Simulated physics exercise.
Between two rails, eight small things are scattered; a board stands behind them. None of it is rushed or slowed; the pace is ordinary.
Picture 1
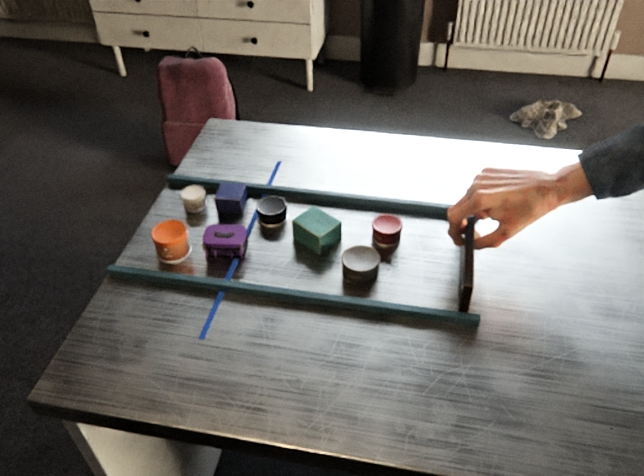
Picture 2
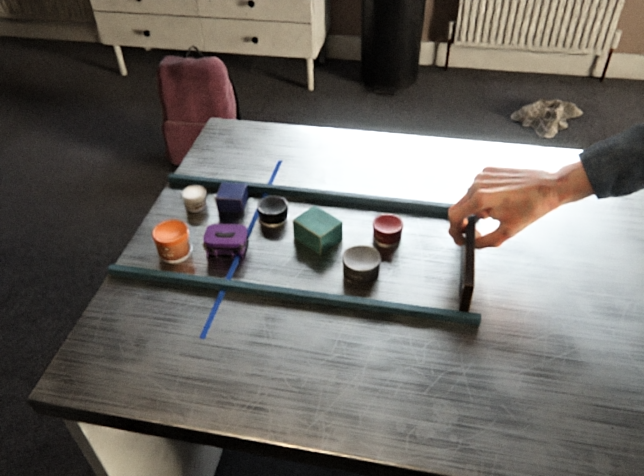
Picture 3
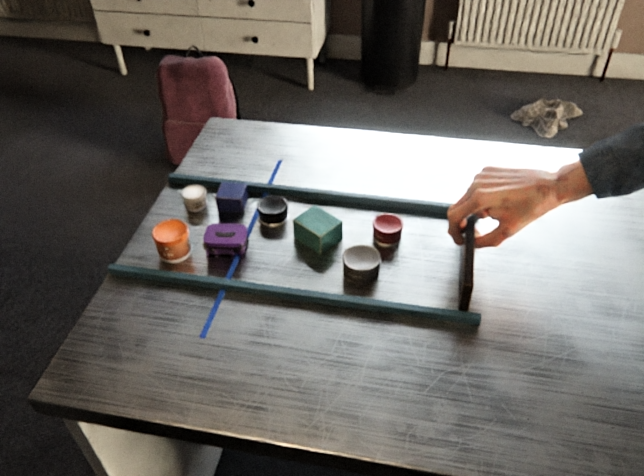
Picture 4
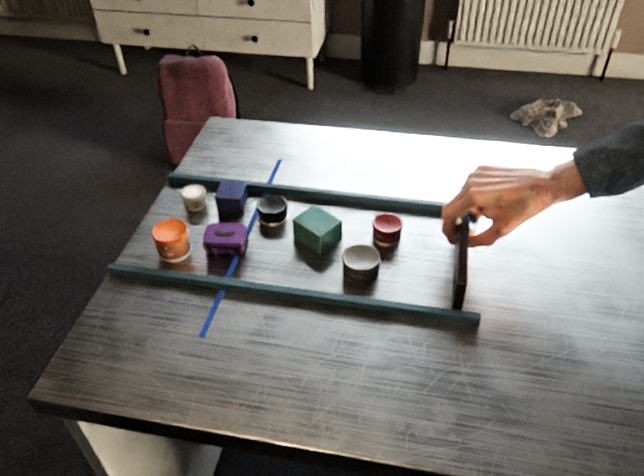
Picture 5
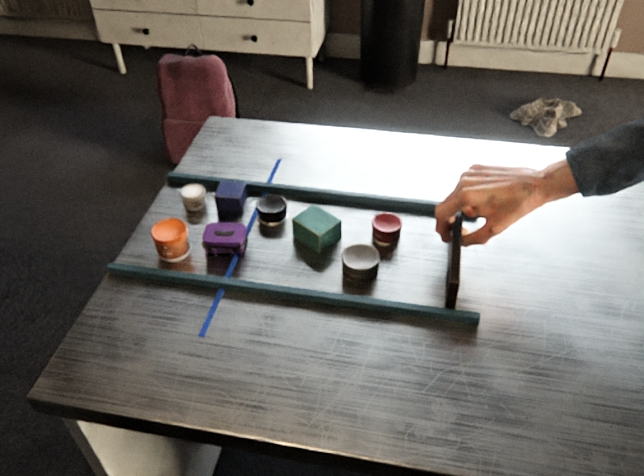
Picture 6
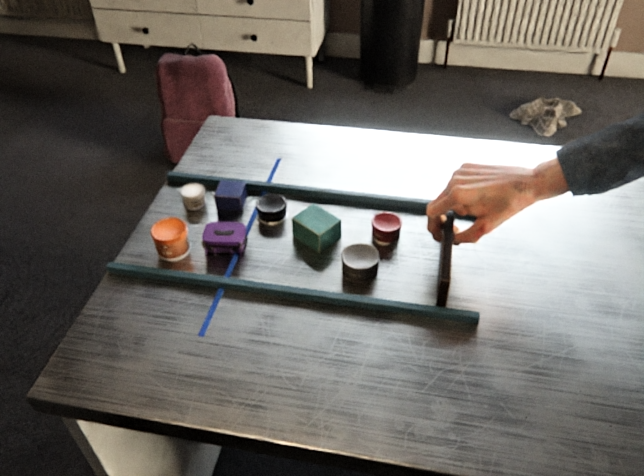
On a dark table between two rails, eight small tubs, blocks and a purple case sat still while a hand held a board upright at the right, then slid it slightly left toward them.
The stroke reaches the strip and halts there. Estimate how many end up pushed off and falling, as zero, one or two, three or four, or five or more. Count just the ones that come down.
Table keeps every one.
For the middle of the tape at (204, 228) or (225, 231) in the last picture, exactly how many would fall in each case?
That would be 2, then 1.
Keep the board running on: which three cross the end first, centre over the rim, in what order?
The white tin, the blue block, then the orange tin.
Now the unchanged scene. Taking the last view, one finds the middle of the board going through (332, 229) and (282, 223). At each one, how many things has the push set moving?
So 3, and at the other place 6.
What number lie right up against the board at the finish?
That number would be 3.
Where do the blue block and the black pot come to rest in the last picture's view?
Listed in order, first is (193, 189) and the other is (215, 199).
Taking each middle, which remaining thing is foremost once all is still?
Nearest at the end: The white tin.
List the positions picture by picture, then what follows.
White tin (194, 199); orange tin (172, 242); blue block (231, 198); board (467, 247); tape (246, 236), in the first picture.
Orange tin (173, 241); board (468, 247), in the second picture.
Blue block (232, 197); purple case (227, 242), in the third picture.
White tin (195, 198); grey tub (361, 264), in the fourth picture.
Orange tin (172, 240); turquoise block (317, 228), in the fifth picture.
White tin (194, 197); orange tin (171, 239); blue block (231, 195); board (447, 243); tape (246, 233), in the sixth picture.
Early on, none off yet; white tin at rest near (194, 197); orange tin at rest near (171, 239); blue block at rest near (231, 195).
A while later, none off yet; white tin moving near (188, 196); orange tin at rest near (171, 239); blue block travelled about its own width near (216, 193).
Finally, the number that fall off is zero.
